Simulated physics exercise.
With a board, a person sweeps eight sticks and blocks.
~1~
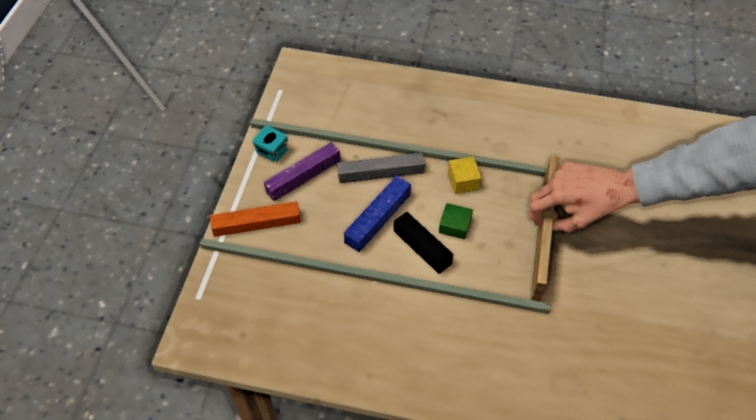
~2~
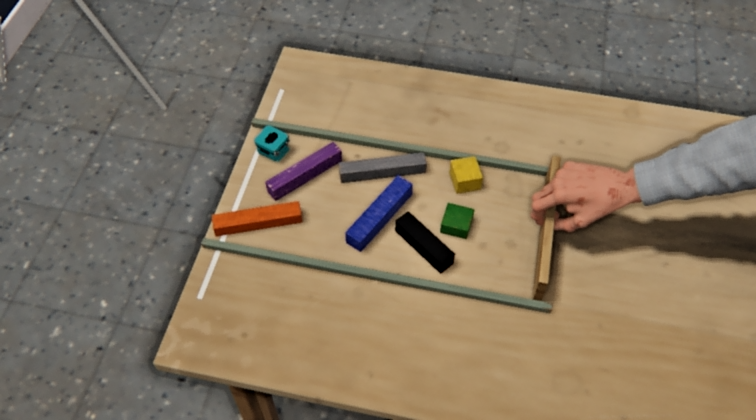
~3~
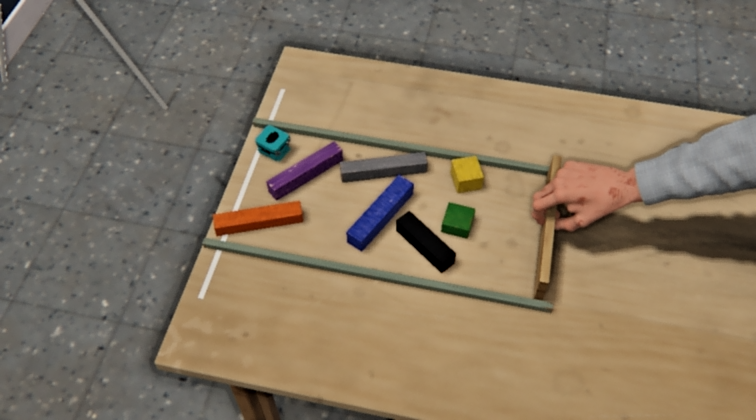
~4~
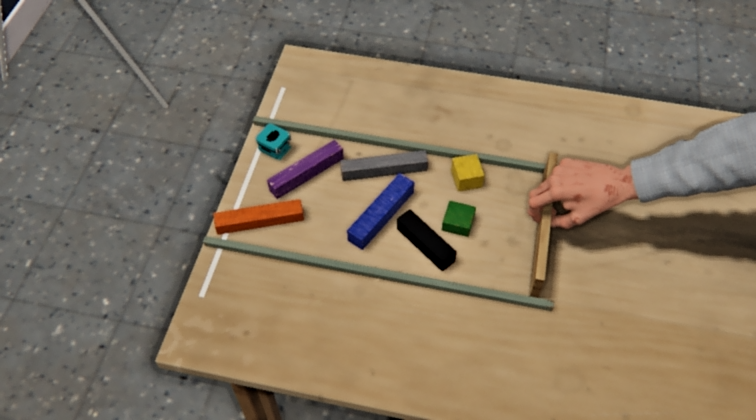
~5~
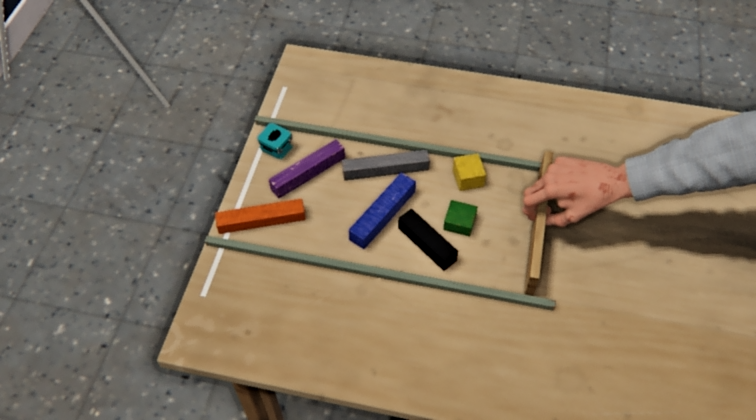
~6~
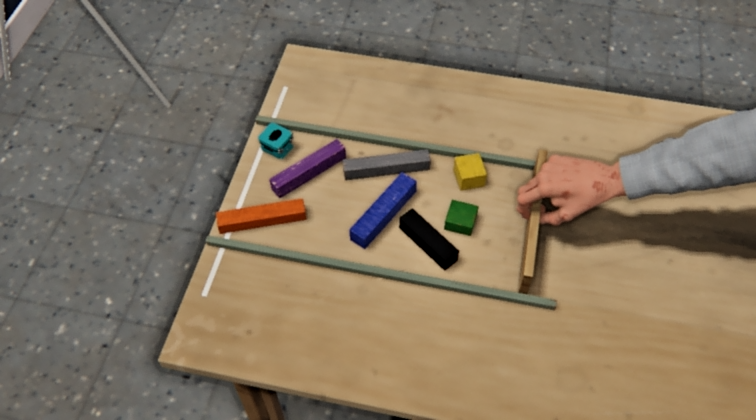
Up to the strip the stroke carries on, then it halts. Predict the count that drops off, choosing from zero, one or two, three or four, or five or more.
Falls: More than four.
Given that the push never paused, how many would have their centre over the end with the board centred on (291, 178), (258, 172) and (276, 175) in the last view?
Respectively 3, 5 and 4.
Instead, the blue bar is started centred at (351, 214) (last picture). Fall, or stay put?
It drops down.
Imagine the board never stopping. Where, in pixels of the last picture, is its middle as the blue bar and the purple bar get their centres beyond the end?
Near (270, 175), then near (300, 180).
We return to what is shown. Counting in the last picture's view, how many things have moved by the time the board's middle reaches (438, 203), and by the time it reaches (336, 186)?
Tally at point one: 5; at point two: 8.
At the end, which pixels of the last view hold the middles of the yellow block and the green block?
In the last picture, roughly (254, 129) and (234, 179).
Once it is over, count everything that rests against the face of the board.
Contact count: 2.
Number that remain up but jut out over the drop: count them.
2 of them.
Soon after, none off yet; turquoise case at rest near (276, 142); orange bar at rest near (262, 216); purple bar at rest near (309, 168).
Then, none off yet; turquoise case moved a little near (269, 138); orange bar moved a little near (220, 221); purple bar moved a little near (277, 154).
At rest, the number that fall off is five or more; fallen, black stick, blue bar, grey bar, purple bar, orange bar and turquoise case.
